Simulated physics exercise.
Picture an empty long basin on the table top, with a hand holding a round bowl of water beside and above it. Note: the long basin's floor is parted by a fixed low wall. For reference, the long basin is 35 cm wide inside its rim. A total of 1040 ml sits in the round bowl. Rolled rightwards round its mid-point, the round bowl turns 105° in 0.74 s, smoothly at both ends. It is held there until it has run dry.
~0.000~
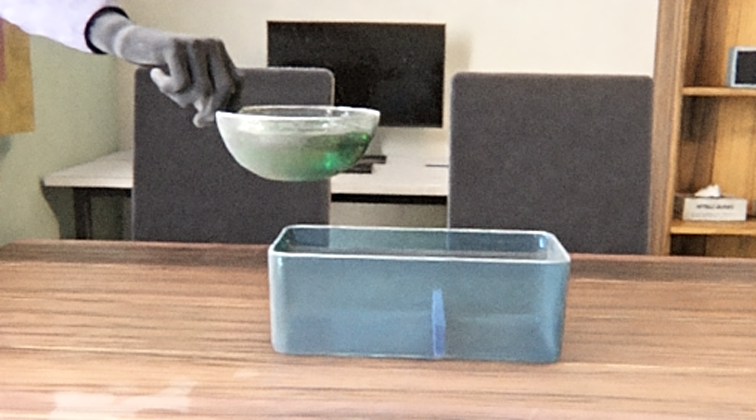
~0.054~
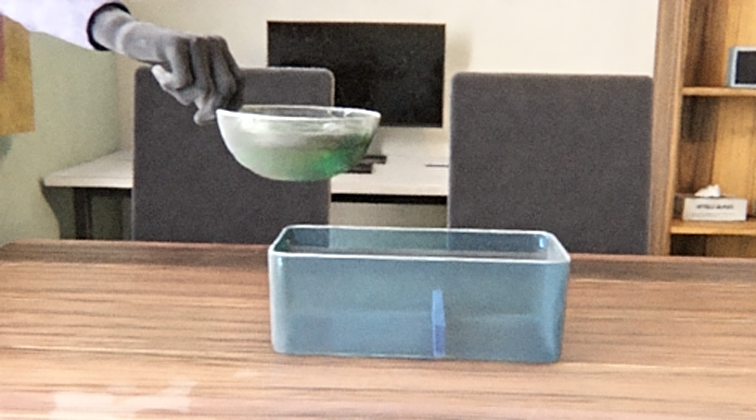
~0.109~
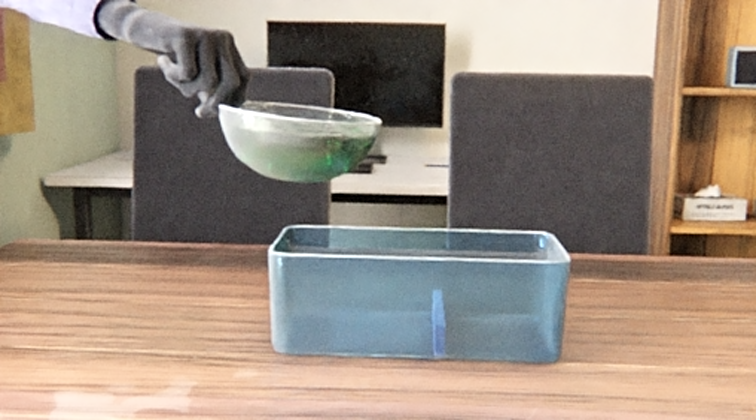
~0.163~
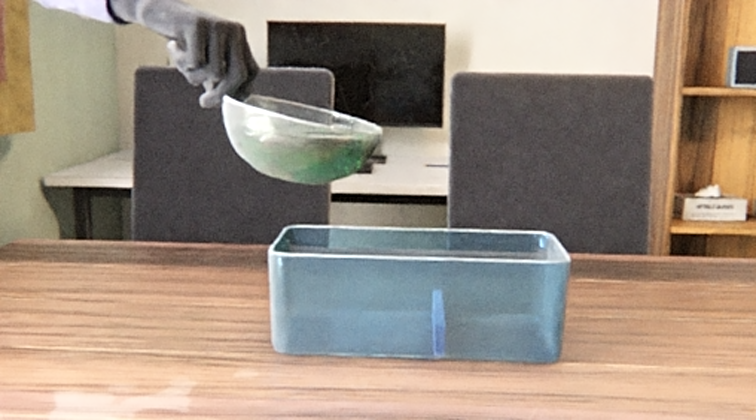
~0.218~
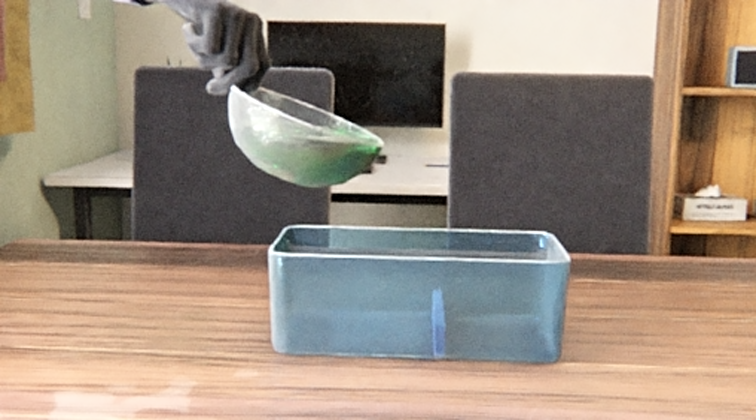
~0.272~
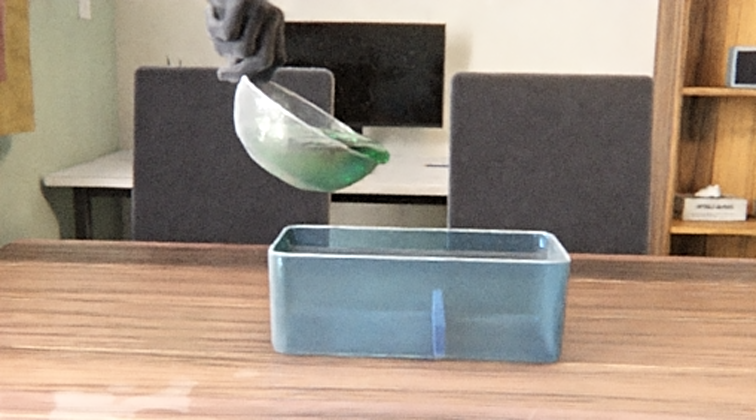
A glass bowl of greenish water, held by a gloved-looking gray hand above an empty bluish basin on a wooden table, tilted gradually to the right until the water reached its lower rim.
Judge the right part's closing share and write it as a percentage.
I would judge it at 27 per cent.
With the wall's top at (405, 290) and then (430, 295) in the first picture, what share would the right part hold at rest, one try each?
50 per cent first, 20 per cent second.
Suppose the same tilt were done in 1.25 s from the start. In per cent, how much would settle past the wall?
Estimate: Close to 30 per cent.
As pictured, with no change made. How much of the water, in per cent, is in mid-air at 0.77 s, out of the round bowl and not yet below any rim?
Estimate: About 10 in a hundred.
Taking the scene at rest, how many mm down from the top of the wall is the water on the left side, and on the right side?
Left about 16 mm, while the right is about 26 mm.
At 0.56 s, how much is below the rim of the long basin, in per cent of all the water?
66 %, more or less.
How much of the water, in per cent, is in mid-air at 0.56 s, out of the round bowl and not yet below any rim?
Roughly 24 percent.
By 0.56 s the tilt is 91° and 10 per cent is still to pour, 56 is left of the wall and 10 right of it.
By 0.77 s the tilt is 105° and 0 per cent is still to pour, 67 is left of the wall and 21 right of it.
By 1.00 s the tilt is 105° and 0 per cent is still to pour, 63 is left of the wall and 27 right of it.
By 1.24 s the tilt is 105° and 0 per cent is still to pour, 63 is left of the wall and 27 right of it.
At rest 63 per cent lies left of the wall, 27 right of it and 10 outside.
